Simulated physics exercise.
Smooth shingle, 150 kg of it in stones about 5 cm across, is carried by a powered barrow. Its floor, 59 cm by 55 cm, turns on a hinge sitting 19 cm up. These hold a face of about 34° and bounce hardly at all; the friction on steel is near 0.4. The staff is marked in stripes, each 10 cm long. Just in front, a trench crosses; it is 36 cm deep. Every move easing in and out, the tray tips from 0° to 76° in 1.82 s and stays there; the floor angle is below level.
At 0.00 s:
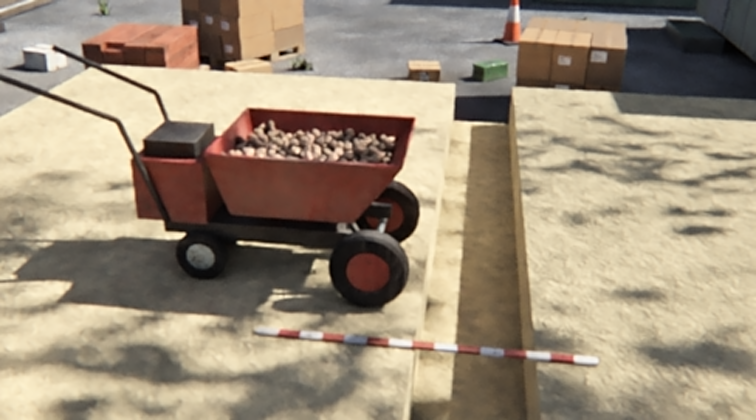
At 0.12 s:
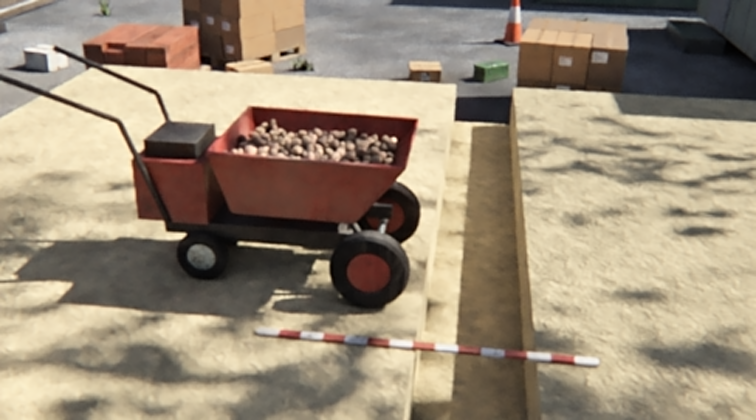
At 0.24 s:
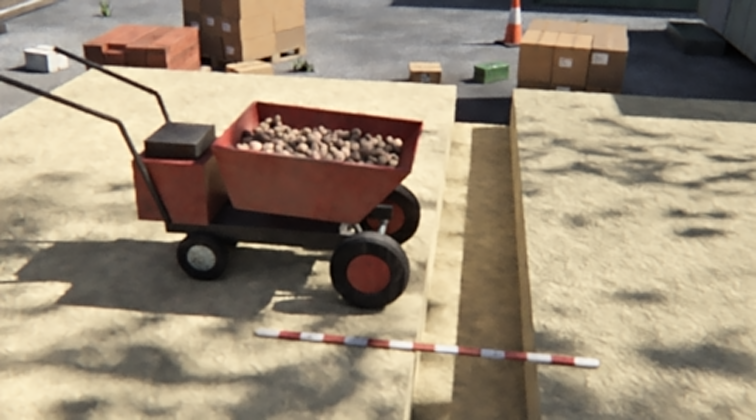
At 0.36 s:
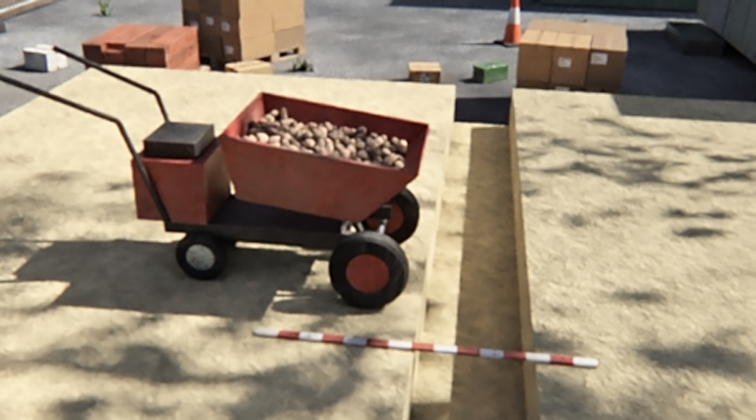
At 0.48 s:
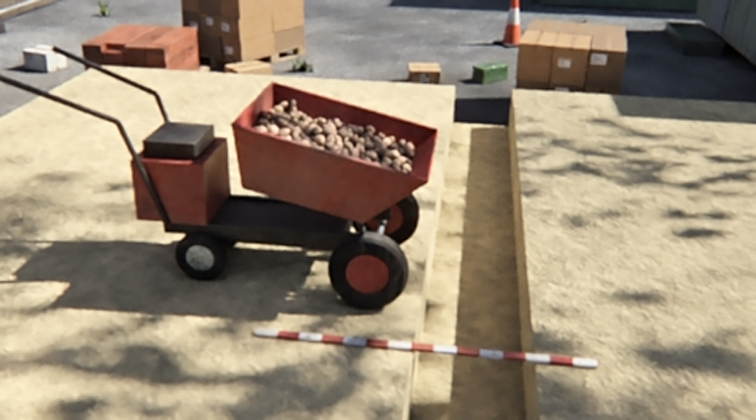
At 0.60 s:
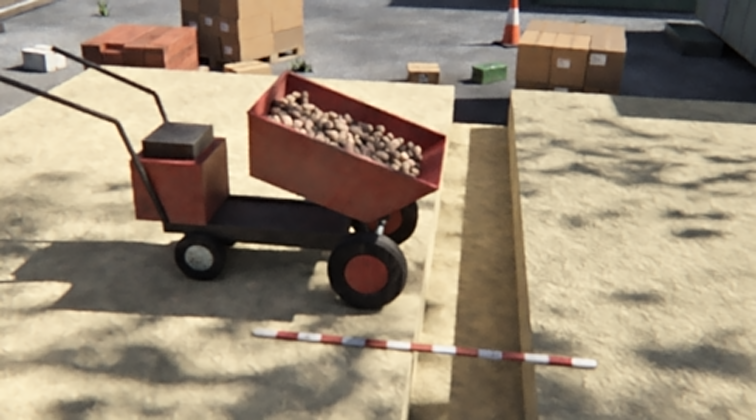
A red barrow raises its stone-filled tray, tilting it forward to the right beside a trench.
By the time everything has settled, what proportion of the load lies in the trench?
About 59 percent of the load.
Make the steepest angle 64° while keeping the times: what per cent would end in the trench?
With that change, near 70 per cent.
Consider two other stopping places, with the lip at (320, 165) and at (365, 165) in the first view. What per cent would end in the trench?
100 % and 100 %.
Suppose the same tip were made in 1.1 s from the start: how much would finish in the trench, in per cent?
Close to 55 per cent then.
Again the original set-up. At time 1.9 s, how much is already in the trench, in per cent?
Approx. 35 % of the load.
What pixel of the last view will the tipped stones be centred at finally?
About (515, 325).
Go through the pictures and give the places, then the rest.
In the first picture, lip at (402, 168), floor tilted 0°, highest stones at (292, 141).
In the second picture, lip at (405, 169), floor tilted 1°, highest stones at (283, 139); the stones move at 0.1 m/s on average.
In the third picture, lip at (411, 172), floor tilted 4°, highest stones at (272, 134); the stones move at 0.3 m/s on average.
In the fourth picture, lip at (418, 176), floor tilted 8°, highest stones at (269, 124); the stones move at 0.4 m/s on average.
In the fifth picture, the tray is at 13°, its lip at (428, 182); the top of the load is at (278, 115); the stones move at 0.4 m/s on average.
In the sixth picture, the tray is at 19°, its lip at (439, 189); the top of the load is at (291, 106); the stones move at 0.5 m/s on average.
After 1.4 s the floor is at 64°; 98 % in the tray, 2 % in the trench; the foremost stones are at (514, 259).
After 1.9 s the floor is at 76°; 29 % in the tray, 37 % in the trench, 34 % past the trench; the foremost stones are at (670, 294).
After 2.3 s the floor is at 76°; 8 % in the tray, 50 % in the trench, 42 % past the trench; the foremost stones are at (748, 299).
After 4.2 s the floor is at 76°; 0 % in the tray, 59 % in the trench, 41 % past the trench; the foremost stones are past the picture's edge.
